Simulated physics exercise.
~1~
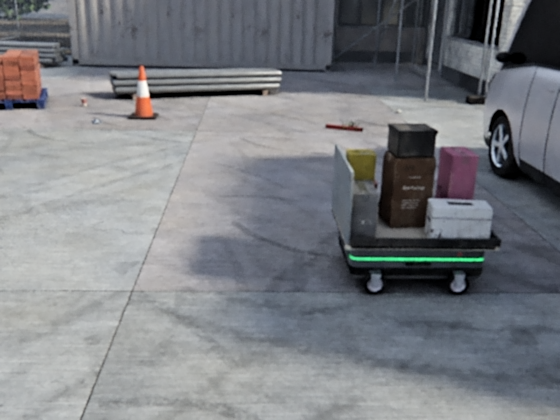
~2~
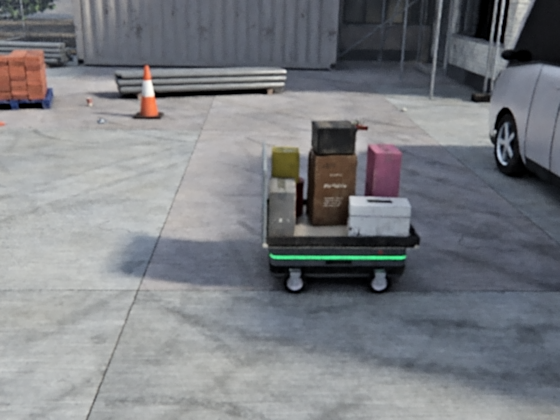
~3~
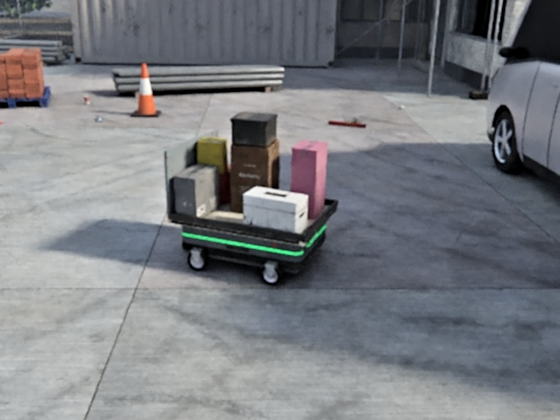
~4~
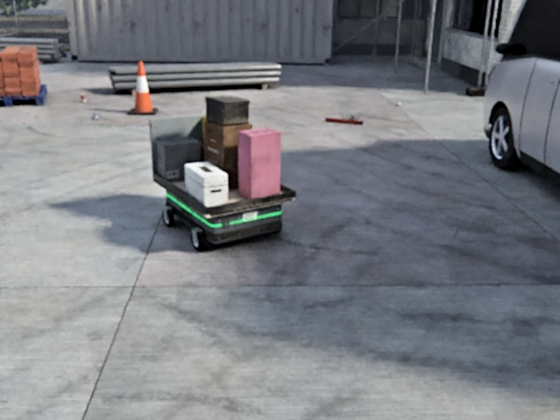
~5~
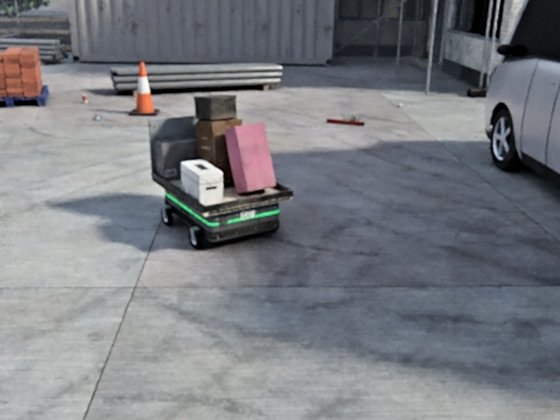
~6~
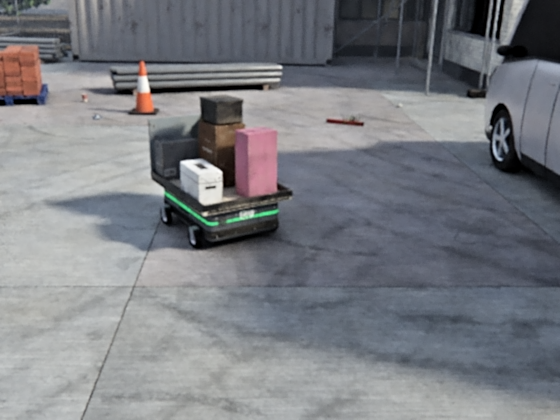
A robot cart with a glowing green stripe carries a load of boxes across a sunlit concrete yard, seen from slightly above by a gently swaying camera. A black case sits on a tall brown box at the centre, with yellow and grey boxes to the left, a pink box to the right and a white toolbox near the edge. Behind are an orange cone and stacked planks, with a pale car at right. The cart rolls left, turns away from its first heading and halts. The pink box tips, then settles upright, and the visible load remains aboard.
